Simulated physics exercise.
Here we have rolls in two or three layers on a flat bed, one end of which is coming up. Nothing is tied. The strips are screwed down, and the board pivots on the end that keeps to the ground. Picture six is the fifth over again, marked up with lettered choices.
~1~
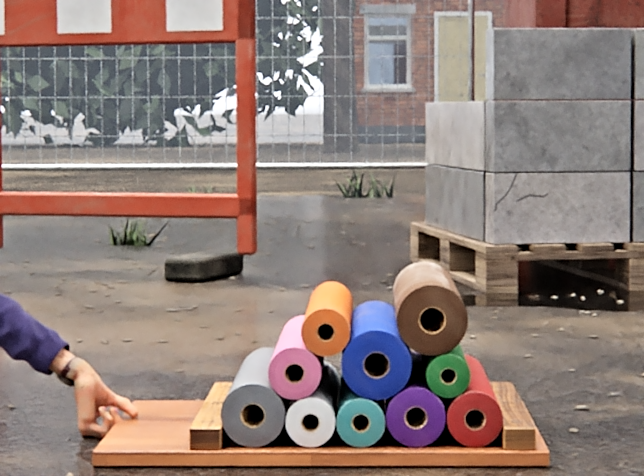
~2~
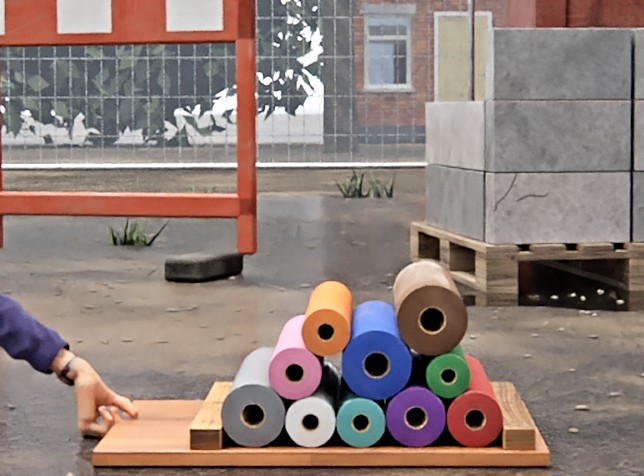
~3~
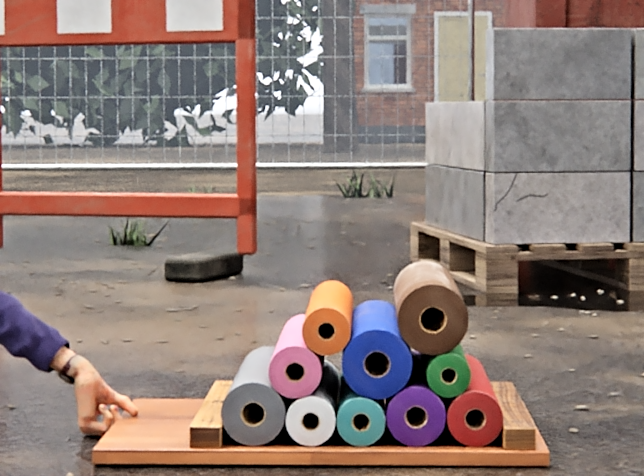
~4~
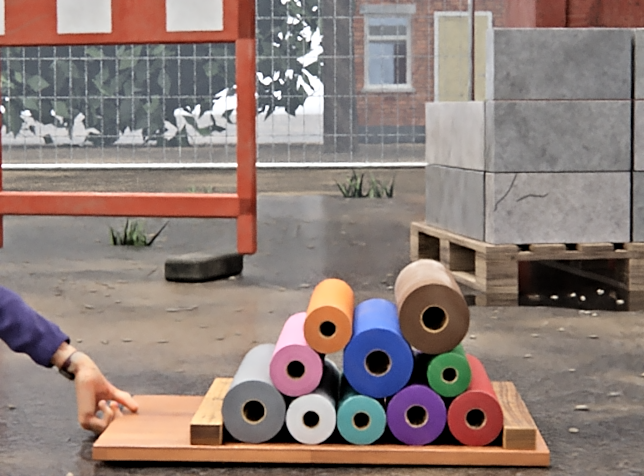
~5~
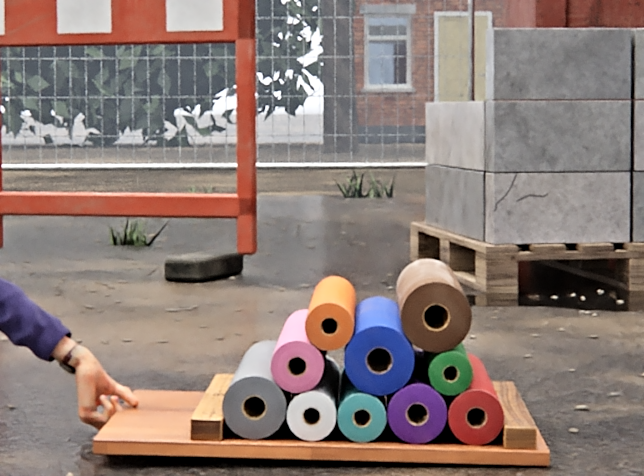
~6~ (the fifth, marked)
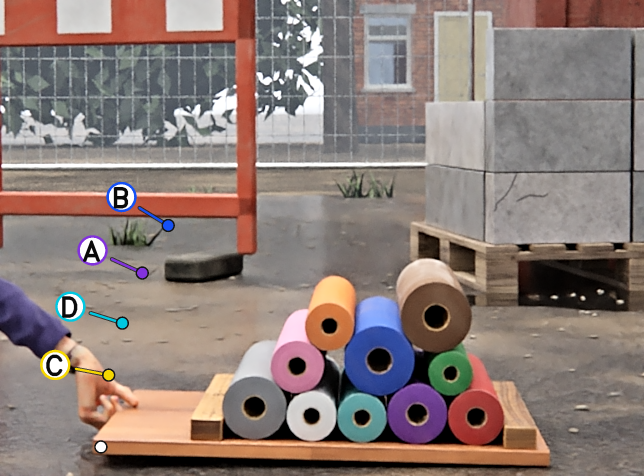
A hand very slightly lifts the left end of a board holding stacked coloured rolls.
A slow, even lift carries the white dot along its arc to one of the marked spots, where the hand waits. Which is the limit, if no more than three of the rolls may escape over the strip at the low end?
Mark A is as high as it can go.
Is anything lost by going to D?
Yes, at D.
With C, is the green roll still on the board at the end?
The green roll: Yes.
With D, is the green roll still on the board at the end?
Yes.
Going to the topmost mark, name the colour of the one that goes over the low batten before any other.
It is the brown one.
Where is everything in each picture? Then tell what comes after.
Grey roll (253, 415); white roll (311, 422); turquoise roll (361, 423), in the first picture.
Turquoise roll (361, 423); purple roll (416, 417), in the second picture.
Board (324, 420); grey roll (254, 414); blue roll (377, 364), in the third picture.
Board (324, 418); grey roll (254, 411); white roll (311, 419), in the fourth picture.
Board (324, 415); grey roll (254, 407); white roll (311, 416), in the fifth picture.
On the marked copy, A at (142, 273); B at (168, 225); C at (109, 375); D at (122, 323); the white dot at (101, 447).
Taking A. A third of the way, board at 16°.
Two thirds of the way, board at 25°.
When it is over, board at 25°, one over the low batten (brown).
As for the rest, B five over the low batten; C none over the low batten; D one over the low batten (brown).
